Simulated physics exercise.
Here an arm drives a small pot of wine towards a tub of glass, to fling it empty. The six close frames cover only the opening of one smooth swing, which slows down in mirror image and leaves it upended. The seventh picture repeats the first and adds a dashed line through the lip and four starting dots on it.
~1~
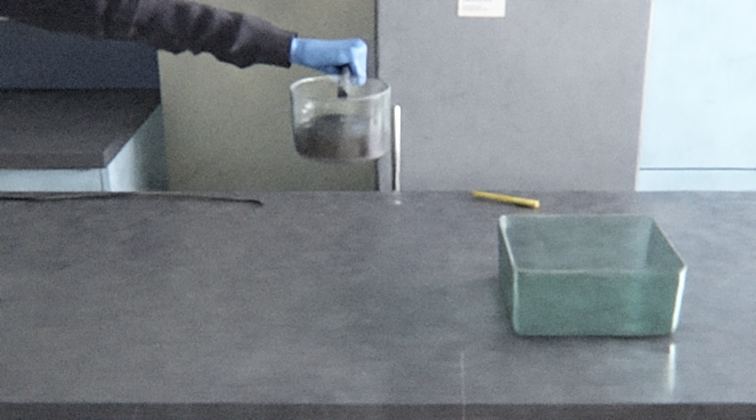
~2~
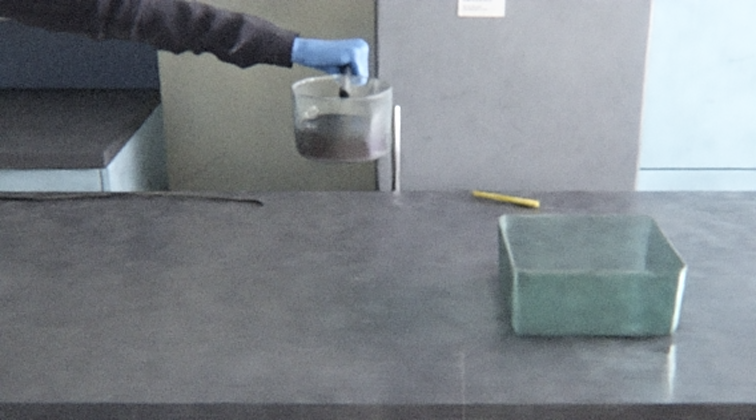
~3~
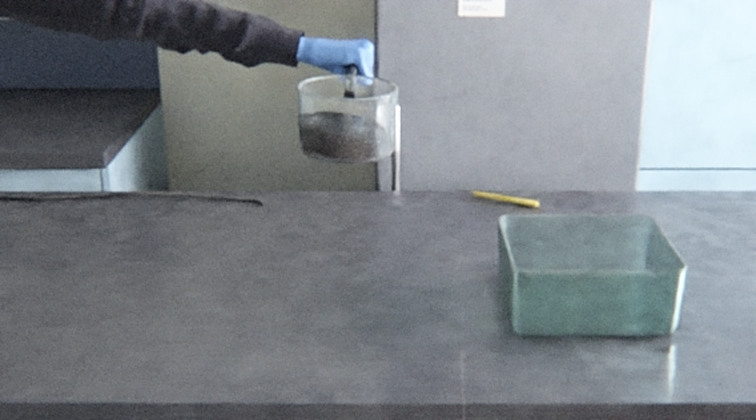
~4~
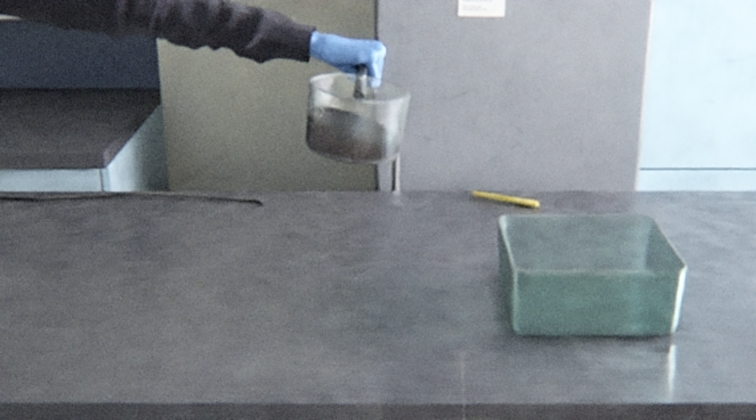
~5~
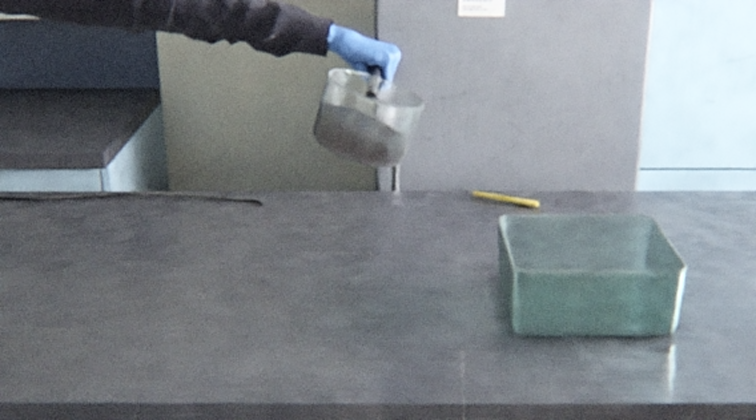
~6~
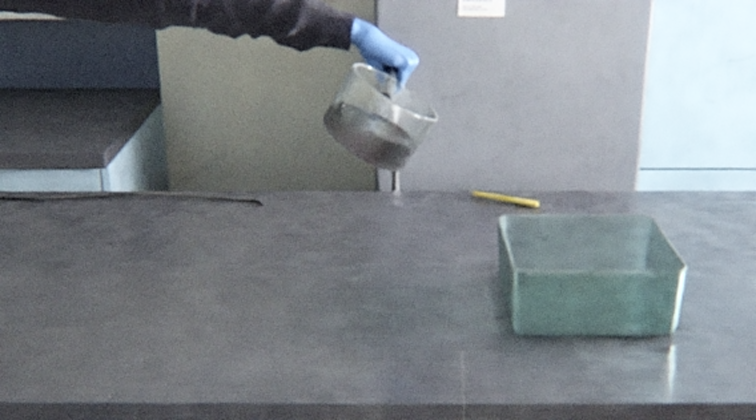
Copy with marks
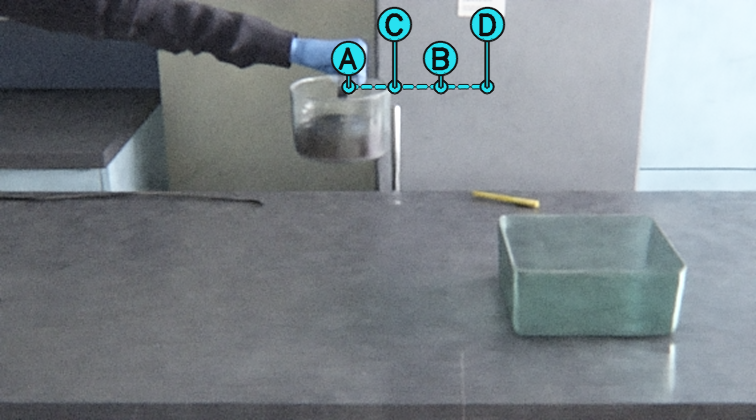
Blue-gloved hand holding a clear pot of dark liquid above a grey counter, easing it right and tilting it rightward.
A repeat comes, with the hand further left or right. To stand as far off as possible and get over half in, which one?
I would pick place A.
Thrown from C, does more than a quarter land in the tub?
Yes, clearly.
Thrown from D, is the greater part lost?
No, not at all.
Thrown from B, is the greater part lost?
No, that is safe.
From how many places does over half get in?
All of them.
On the marked copy, A at (348, 86); B at (440, 86); C at (394, 86); D at (487, 86).
With A, about 70 % lands in the tub, 21 % falls short and 9 % goes beside or beyond.
With B, about 81 % lands in the tub, 9 % falls short and 10 % goes beside or beyond.
With C, about 70 % lands in the tub, 12 % falls short and 17 % goes beside or beyond.
With D, about 69 % lands in the tub, 1 % falls short and 30 % goes beside or beyond.
